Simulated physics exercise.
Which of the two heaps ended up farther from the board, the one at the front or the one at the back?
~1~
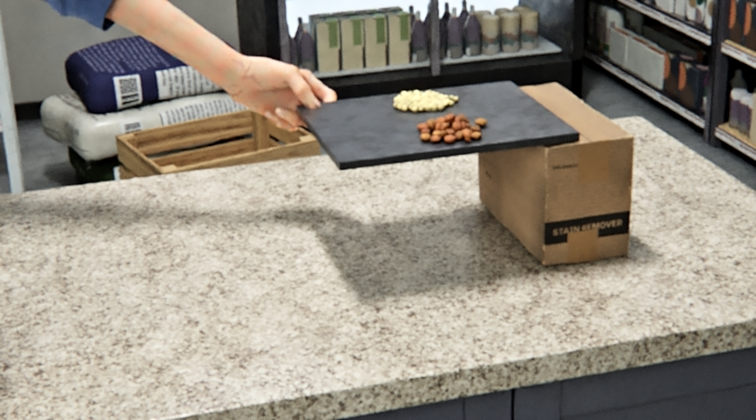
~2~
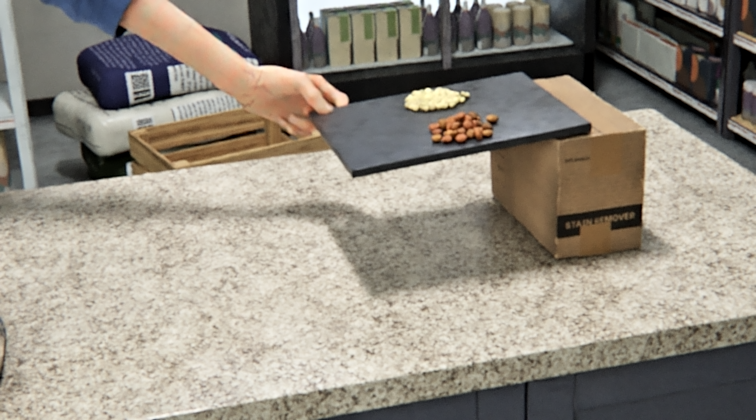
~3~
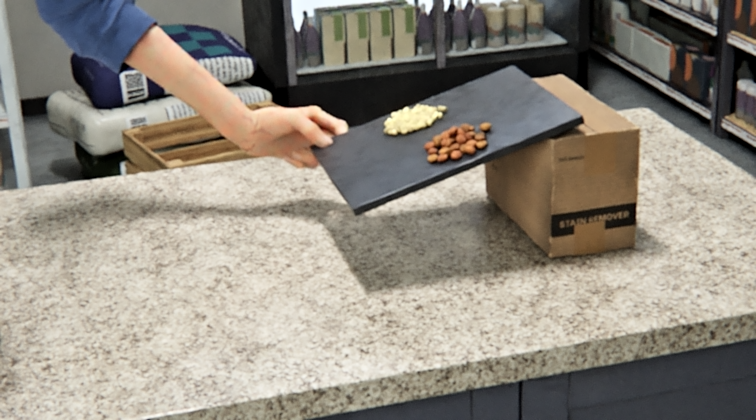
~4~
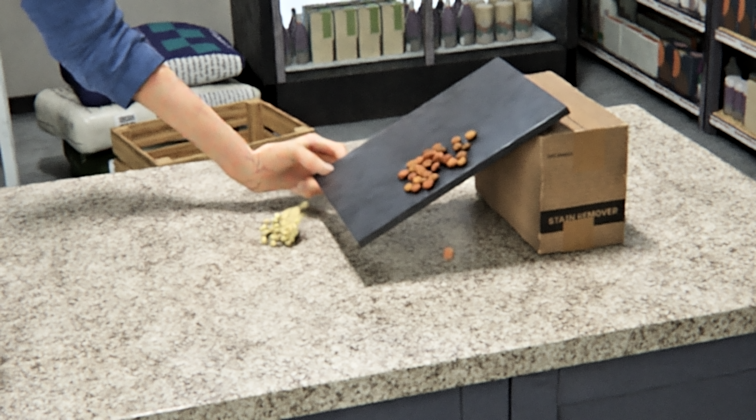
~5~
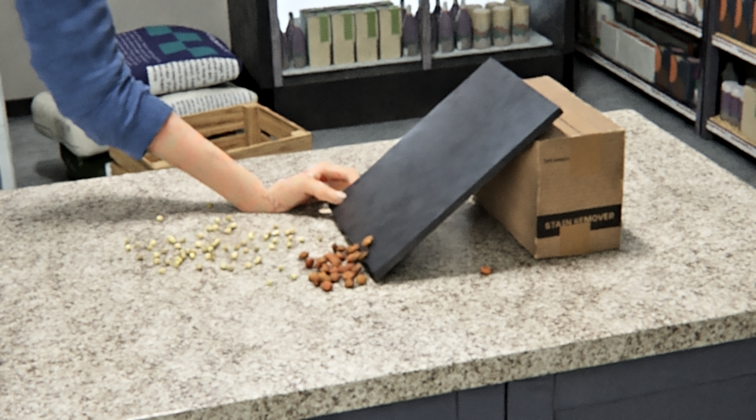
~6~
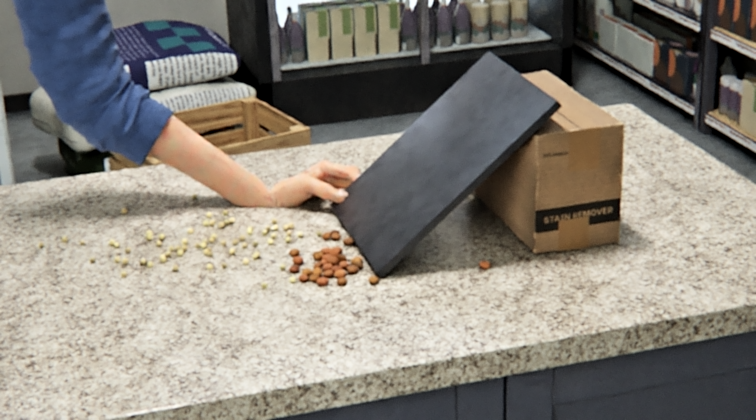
The back heap, the pale bits, ended up farther away, spread out across the counter to the left. Most of the brown nuts from the front stayed close to the foot of the board.
